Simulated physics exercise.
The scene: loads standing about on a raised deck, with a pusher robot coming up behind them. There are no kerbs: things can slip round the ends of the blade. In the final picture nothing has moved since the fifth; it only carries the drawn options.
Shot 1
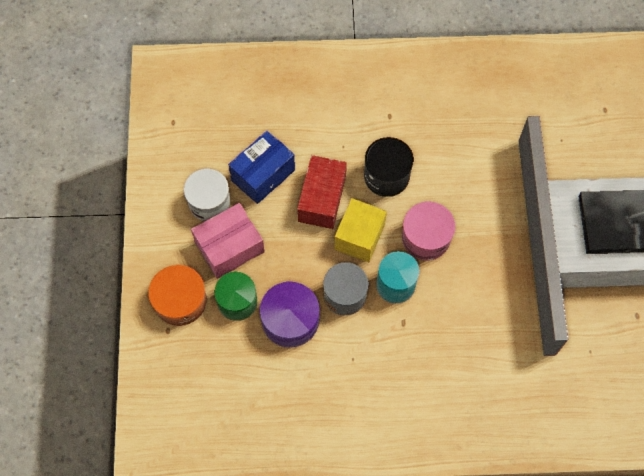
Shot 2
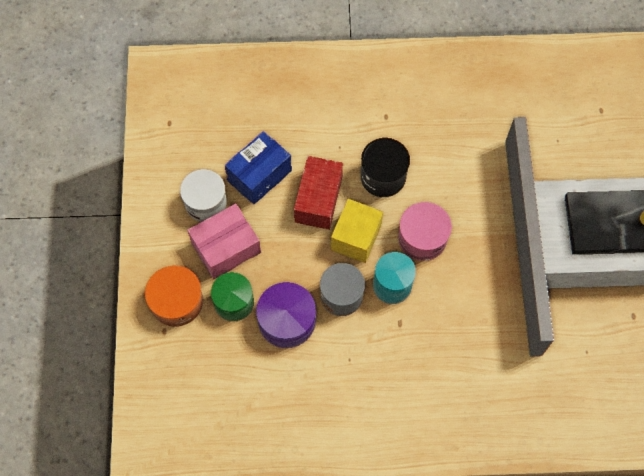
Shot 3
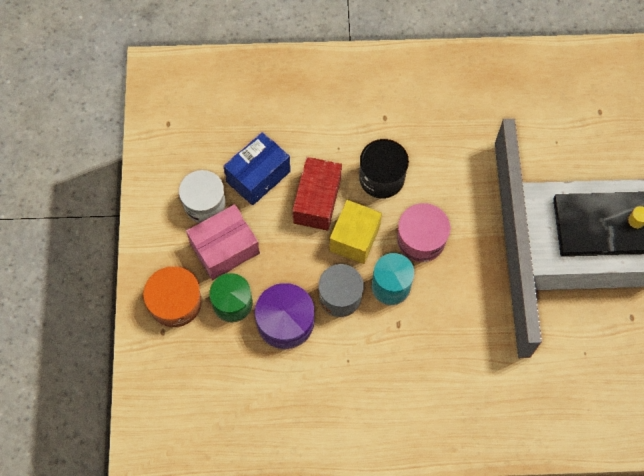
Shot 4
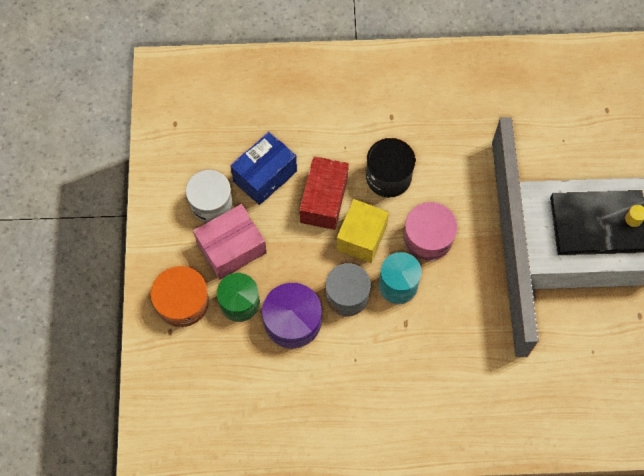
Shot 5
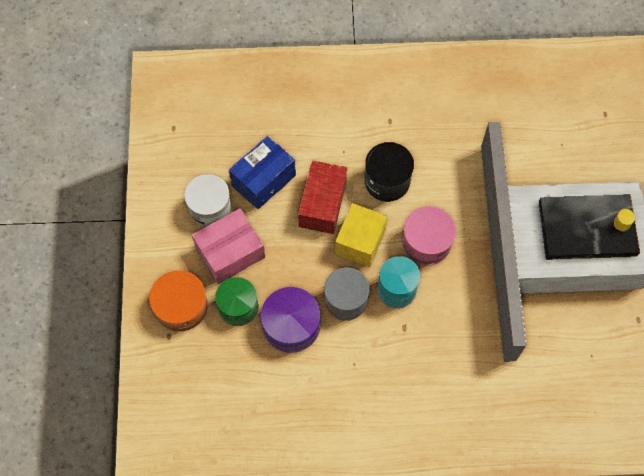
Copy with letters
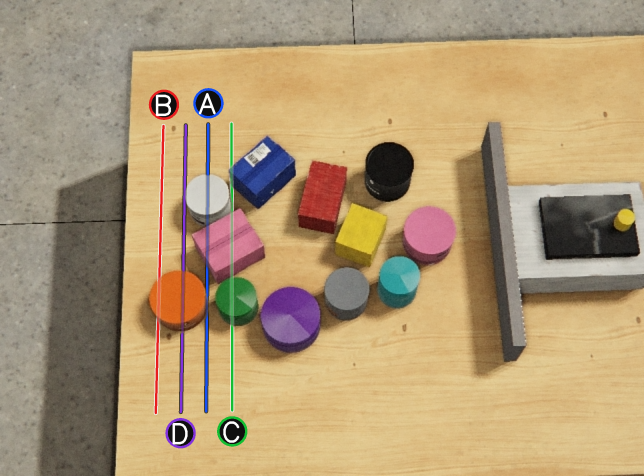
A grey pusher robot with a wide flat blade crept left across the wooden deck toward a cluster of colourful pails, canisters and boxes, which stayed where they were as the gap narrowed slightly.
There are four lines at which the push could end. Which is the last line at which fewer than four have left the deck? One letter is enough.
Stop at A.
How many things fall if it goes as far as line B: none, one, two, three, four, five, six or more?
By then, six or more.
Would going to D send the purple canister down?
By then, no.
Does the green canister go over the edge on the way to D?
By then, yes.
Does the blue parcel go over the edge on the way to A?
No.
On the marked copy, A at (207, 260); B at (160, 261); C at (232, 259); D at (184, 260).
Following A. Soon after the start, robot (474, 230); black pail (361, 173); grey pail (333, 295).
Later, robot (366, 234); orange pail (149, 318); white pail (153, 209).
In the end, robot (283, 236); pink box over the edge; white pail over the edge; three fallen.
As for the rest, B drops seven; C is within the limit but short; D drops six.
